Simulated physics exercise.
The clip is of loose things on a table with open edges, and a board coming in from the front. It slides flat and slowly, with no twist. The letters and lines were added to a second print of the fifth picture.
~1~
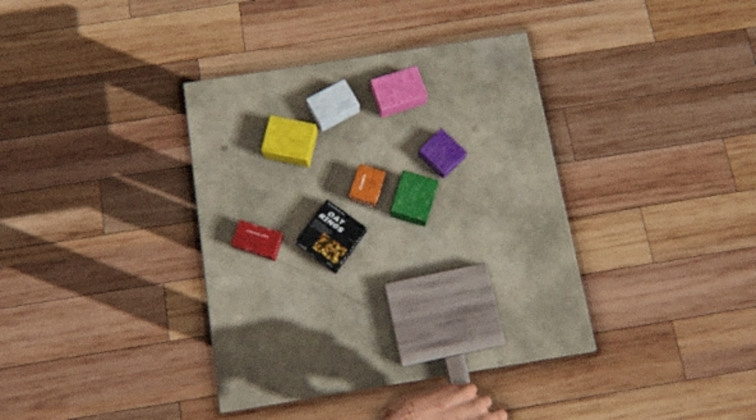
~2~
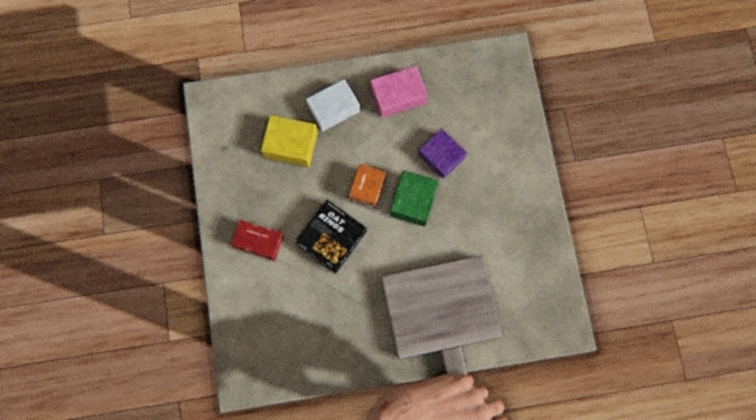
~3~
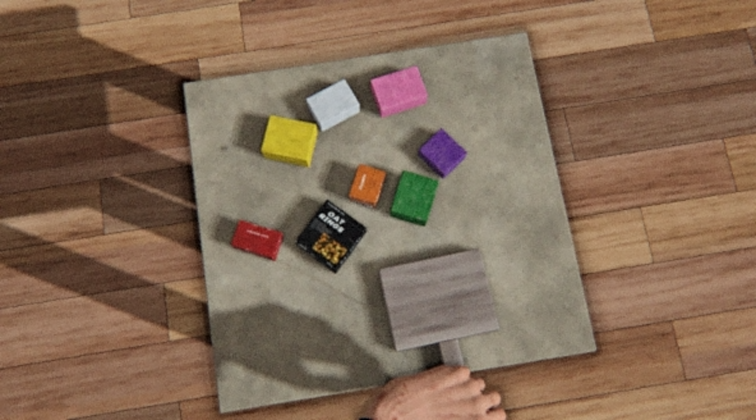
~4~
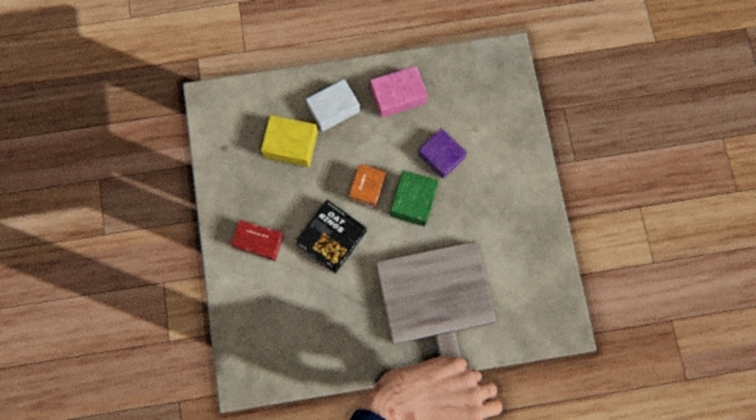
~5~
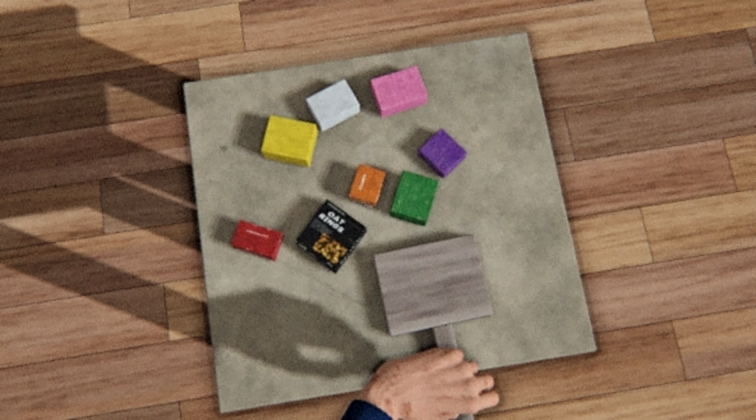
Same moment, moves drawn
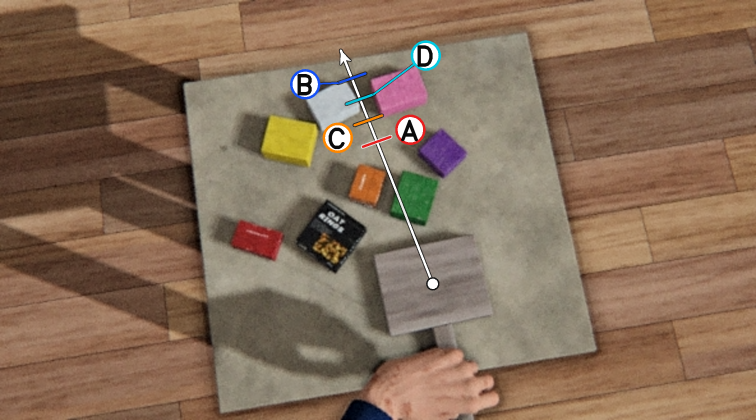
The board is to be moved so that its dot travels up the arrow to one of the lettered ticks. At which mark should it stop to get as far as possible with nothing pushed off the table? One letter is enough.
Mark A.
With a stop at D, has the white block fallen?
Yes.
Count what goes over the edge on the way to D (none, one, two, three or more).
By then, three or more.
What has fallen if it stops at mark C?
It is the white block.
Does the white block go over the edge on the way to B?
Yes.
On the marked copy, A at (377, 142); B at (352, 79); C at (369, 120); D at (360, 99); the arrow from (433, 284) to (341, 50); the white dot at (433, 284).
Taking A. A third of the way, board (411, 231); black box (325, 227); green block (397, 168).
Two thirds of the way, board (391, 181); pink block (397, 85); white block (331, 101).
When it is over, board (377, 145); white block (317, 67); pink block (401, 70); nothing has fallen.
As for the rest, B drops the white block, pink block, green block and orange box; C drops the white block; D drops the white block, pink block, green block and orange box.
